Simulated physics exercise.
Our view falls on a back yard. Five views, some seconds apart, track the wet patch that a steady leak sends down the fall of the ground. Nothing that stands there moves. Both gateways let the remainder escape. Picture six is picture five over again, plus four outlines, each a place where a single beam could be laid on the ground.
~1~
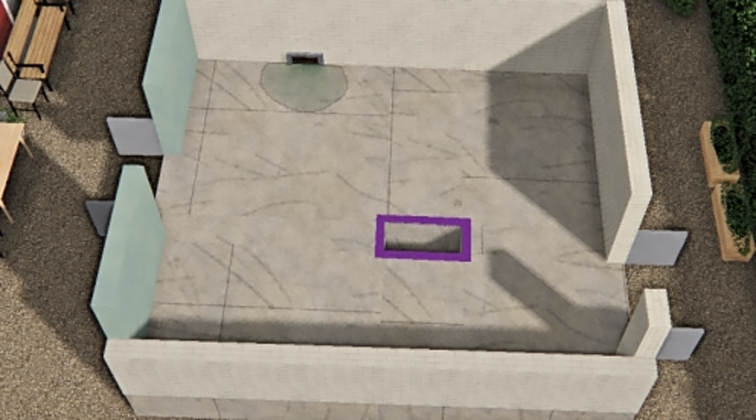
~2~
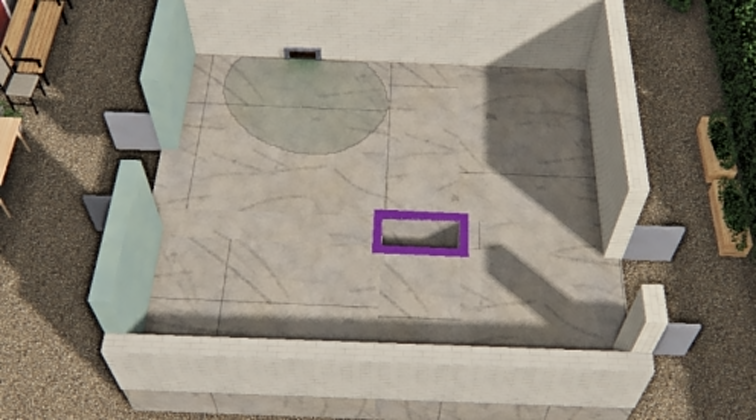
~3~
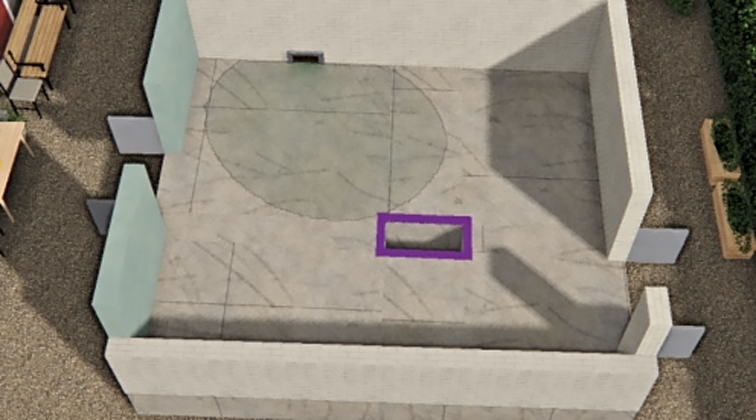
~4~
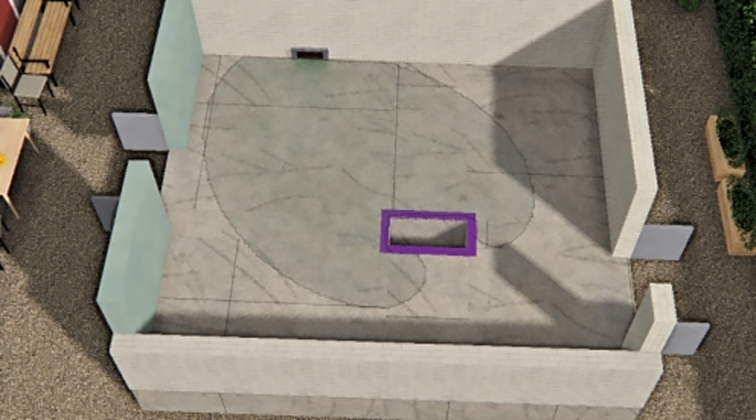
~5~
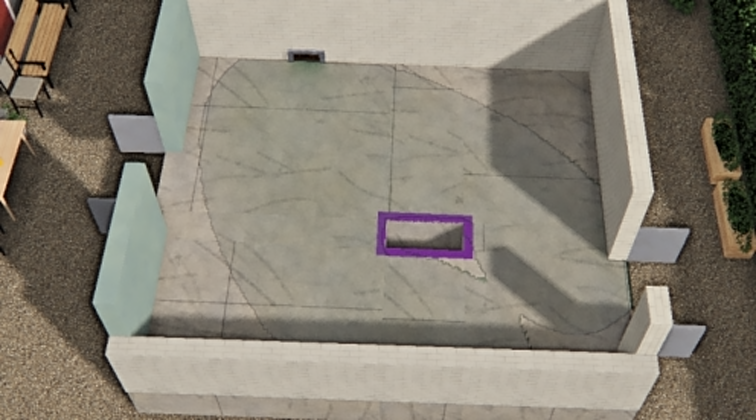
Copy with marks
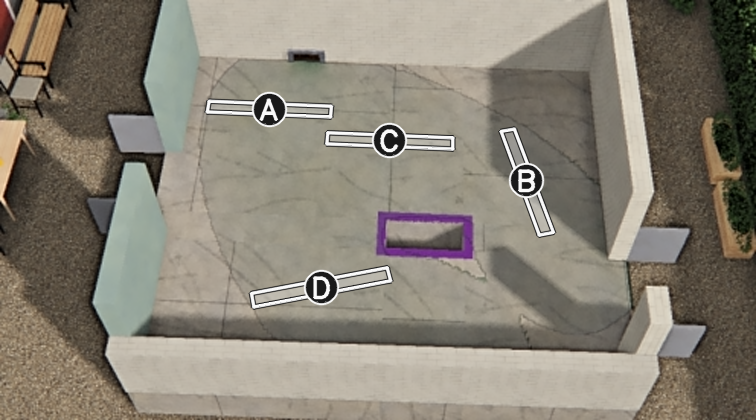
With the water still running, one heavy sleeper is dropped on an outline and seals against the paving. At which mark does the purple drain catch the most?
Spot D does it best.
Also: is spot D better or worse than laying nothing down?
Better.
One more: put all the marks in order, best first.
Best to worst: D, B, C, A.
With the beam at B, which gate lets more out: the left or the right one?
The right one.
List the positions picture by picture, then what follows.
The first picture shows outfall at (305, 59); purple drain at (423, 238); open gate at (611, 306); open gate at (173, 193); front seen at (286, 102), 3 % of the ground wet; purple drain still dry.
The second picture shows front seen at (337, 145), 11 % of the ground wet; purple drain still dry.
The third picture shows front seen at (388, 203), 25 % of the ground wet; purple drain still dry.
The fourth picture shows front seen at (365, 300), 41 % of the ground wet; purple drain taking water.
The fifth picture shows front seen at (621, 297), 63 % of the ground wet; purple drain taking water.
On the marked copy, A from (208, 106) to (331, 111); B from (507, 130) to (546, 233); C from (327, 138) to (452, 143); D from (252, 300) to (388, 274).
Choosing A, about 11 % of the stream goes into the purple drain, about 88 % out by the gates.
Choosing B, about 33 % of the stream goes into the purple drain, about 67 % out by the gates.
Choosing C, about 17 % of the stream goes into the purple drain, about 83 % out by the gates.
Choosing D, about 55 % of the stream goes into the purple drain, about 45 % out by the gates.
